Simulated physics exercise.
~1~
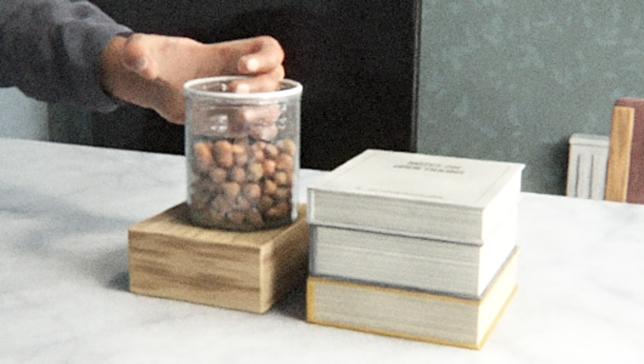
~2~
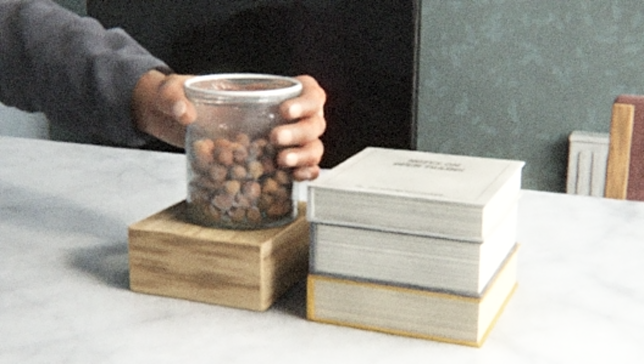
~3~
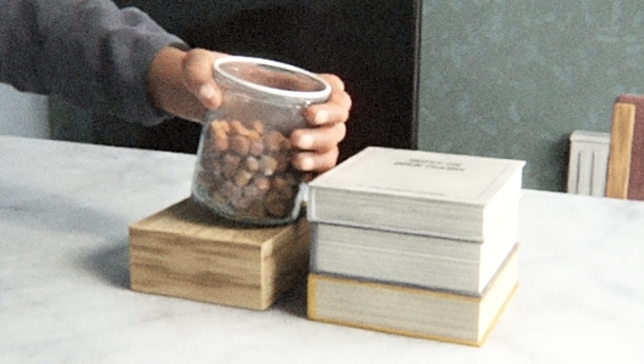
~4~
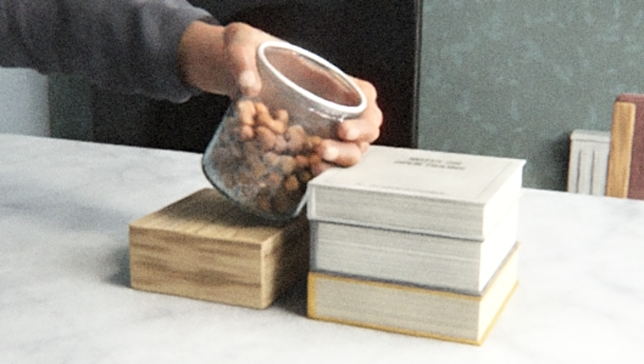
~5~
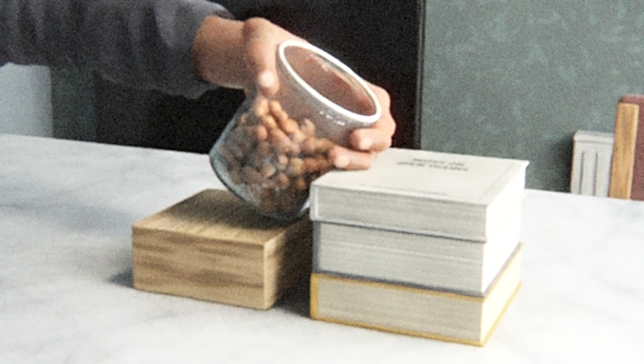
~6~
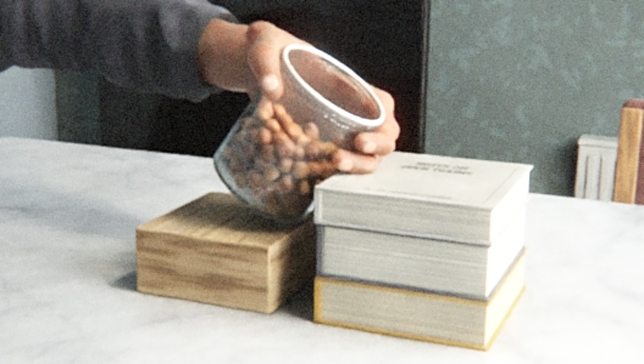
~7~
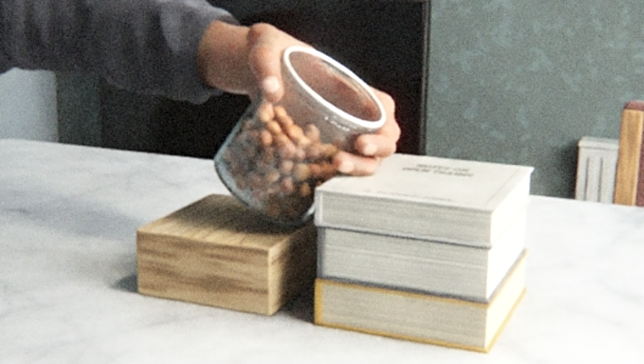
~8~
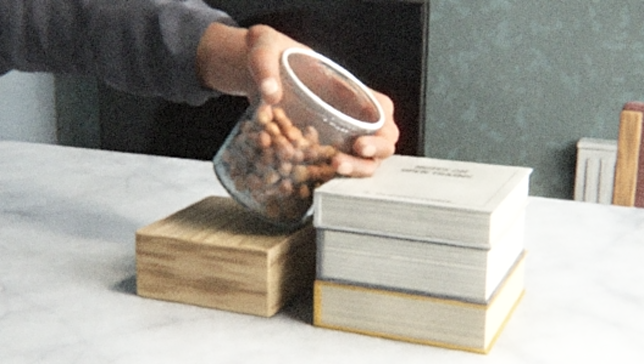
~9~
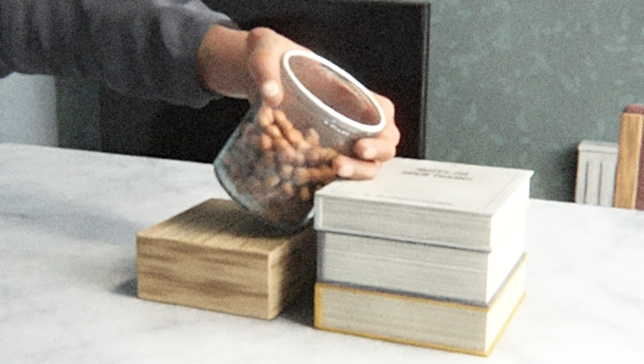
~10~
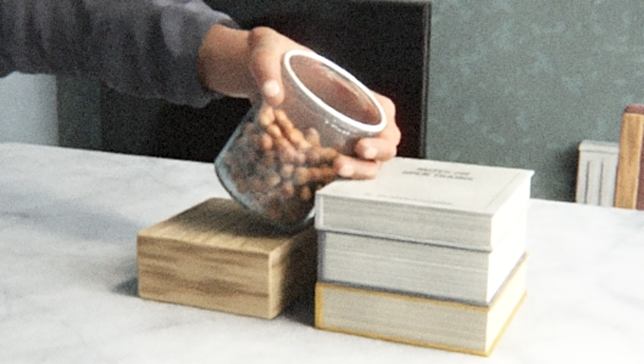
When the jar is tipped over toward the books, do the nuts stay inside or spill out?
The nuts stay inside the jar, and none of them come out as it leans by the books.
